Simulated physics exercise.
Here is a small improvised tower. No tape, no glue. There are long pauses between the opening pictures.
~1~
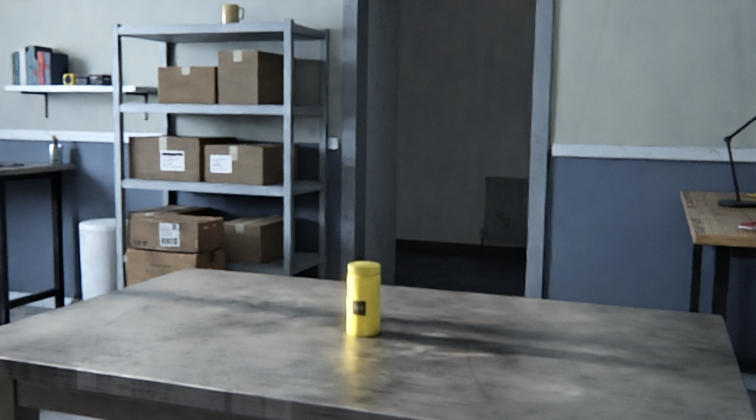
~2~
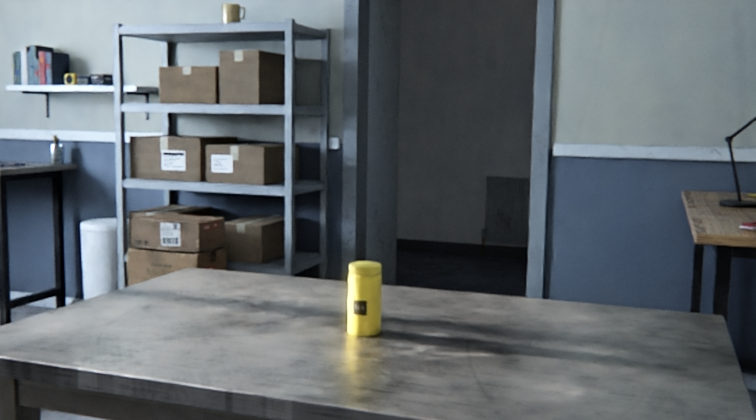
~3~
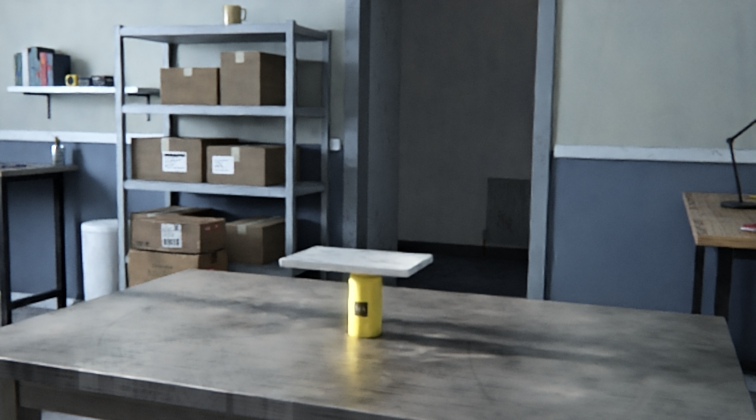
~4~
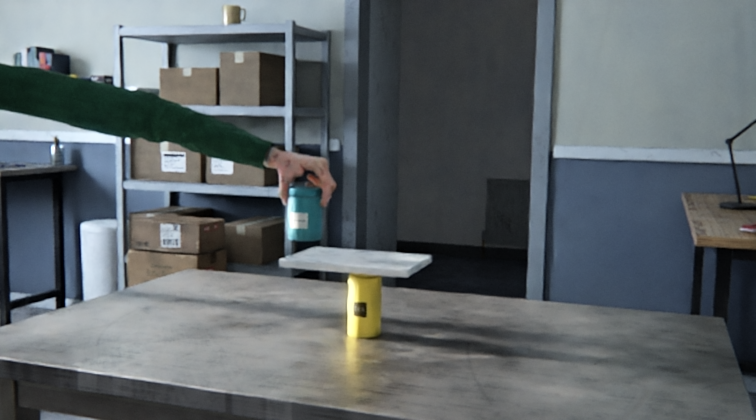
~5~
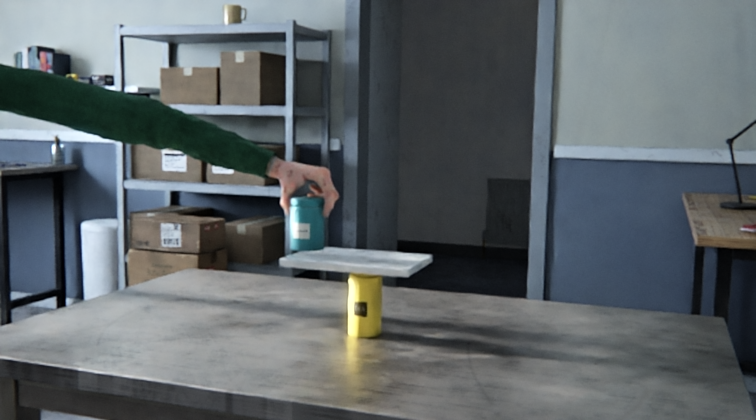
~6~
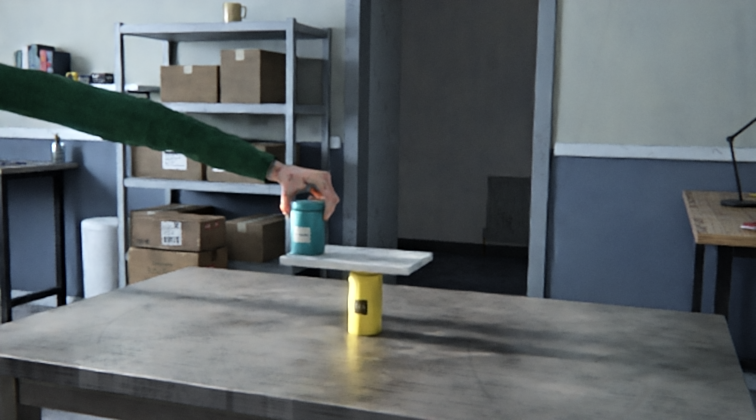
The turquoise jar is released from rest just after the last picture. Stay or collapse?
The stack comes apart.
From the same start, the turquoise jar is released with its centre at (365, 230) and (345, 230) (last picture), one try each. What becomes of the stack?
In the first case it stays up; in the second case it loses its balance.
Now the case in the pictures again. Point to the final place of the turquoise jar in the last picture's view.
At about (258, 309).
Then, 0.30 s on from there, turquoise jar now fallen; white lid turned 46° from how it was put.
Then, 0.40 s on from there, white lid on its side.
Then, 0.60 s on from there, turquoise jar resting near (258, 309).
Then, 0.80 s on from there, white lid now fallen.
In the end, fallen, white lid and turquoise jar; yellow jar unmoved. At the end, from the last picture's camera, turquoise jar near (258, 309). The stack gives way.
